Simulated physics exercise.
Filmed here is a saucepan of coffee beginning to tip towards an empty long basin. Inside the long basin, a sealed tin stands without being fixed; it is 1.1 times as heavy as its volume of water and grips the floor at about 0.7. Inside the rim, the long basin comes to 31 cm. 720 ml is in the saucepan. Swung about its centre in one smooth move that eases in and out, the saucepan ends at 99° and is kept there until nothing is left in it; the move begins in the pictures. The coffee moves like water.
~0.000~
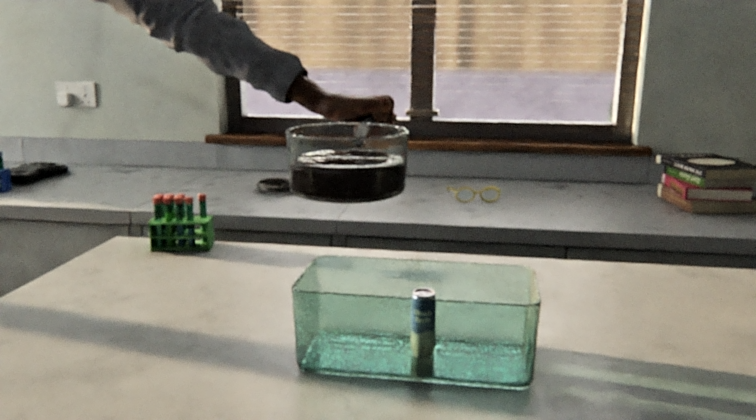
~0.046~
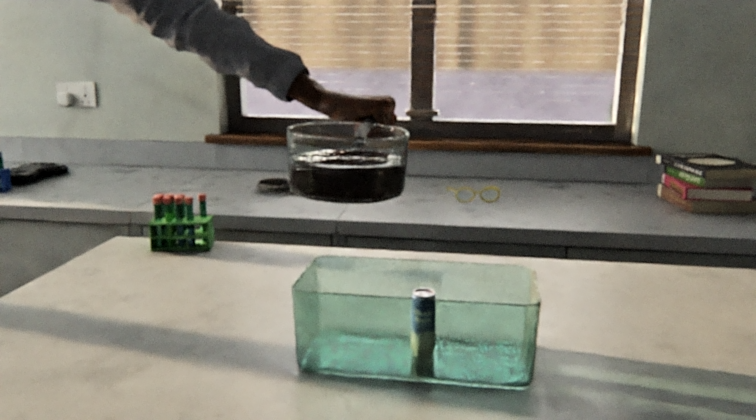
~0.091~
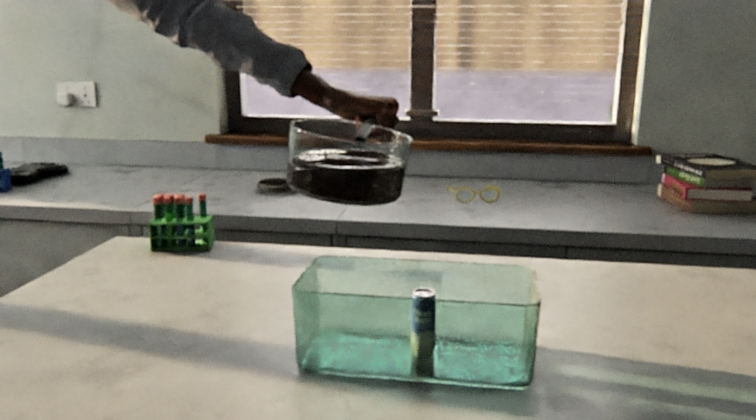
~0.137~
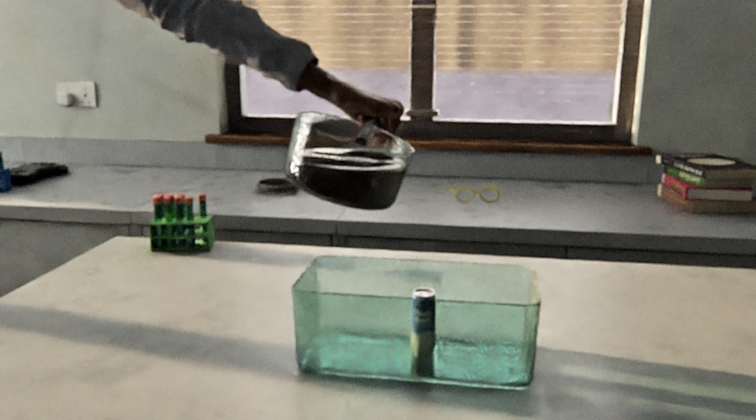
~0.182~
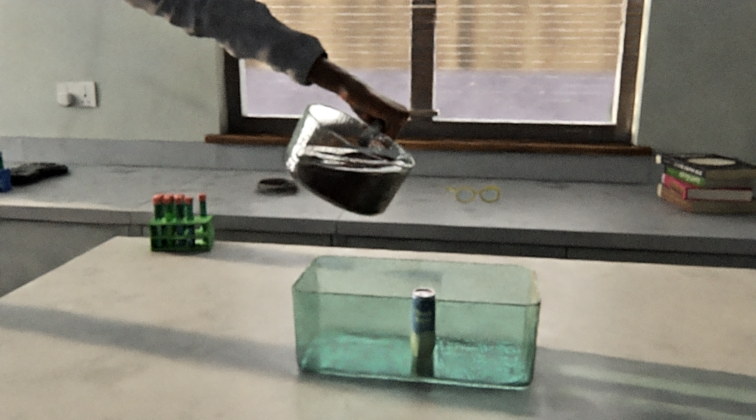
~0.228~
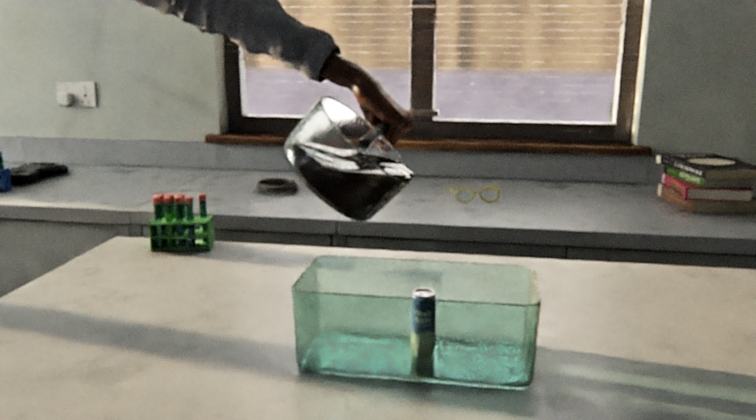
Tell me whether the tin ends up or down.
Up.
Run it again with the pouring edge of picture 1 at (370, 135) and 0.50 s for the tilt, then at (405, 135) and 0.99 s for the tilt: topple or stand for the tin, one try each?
Trial 1 - tin tips; trial 2 - tin stays standing.
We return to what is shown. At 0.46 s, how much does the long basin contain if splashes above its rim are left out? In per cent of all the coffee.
About 22 per cent.
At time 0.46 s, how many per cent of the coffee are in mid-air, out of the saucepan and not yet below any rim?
Share: Roughly 50 per cent.
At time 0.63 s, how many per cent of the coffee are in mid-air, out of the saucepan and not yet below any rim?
Airborne share: Near 10 %.
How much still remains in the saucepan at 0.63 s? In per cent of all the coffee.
Close to 10 percent of the total.
After 0.46 s the tilt is 97° and 28 per cent is still to pour; the tin stands where it began.
After 0.63 s the tilt is 99° and 11 per cent is still to pour; the tin stands where it began.
After 0.81 s the tilt is 99° and 3 per cent is still to pour; the tin stands where it began.
After 1.00 s the tilt is 99° and 1 per cent is still to pour; the tin stands where it began.
In the end the tin stands where it began.
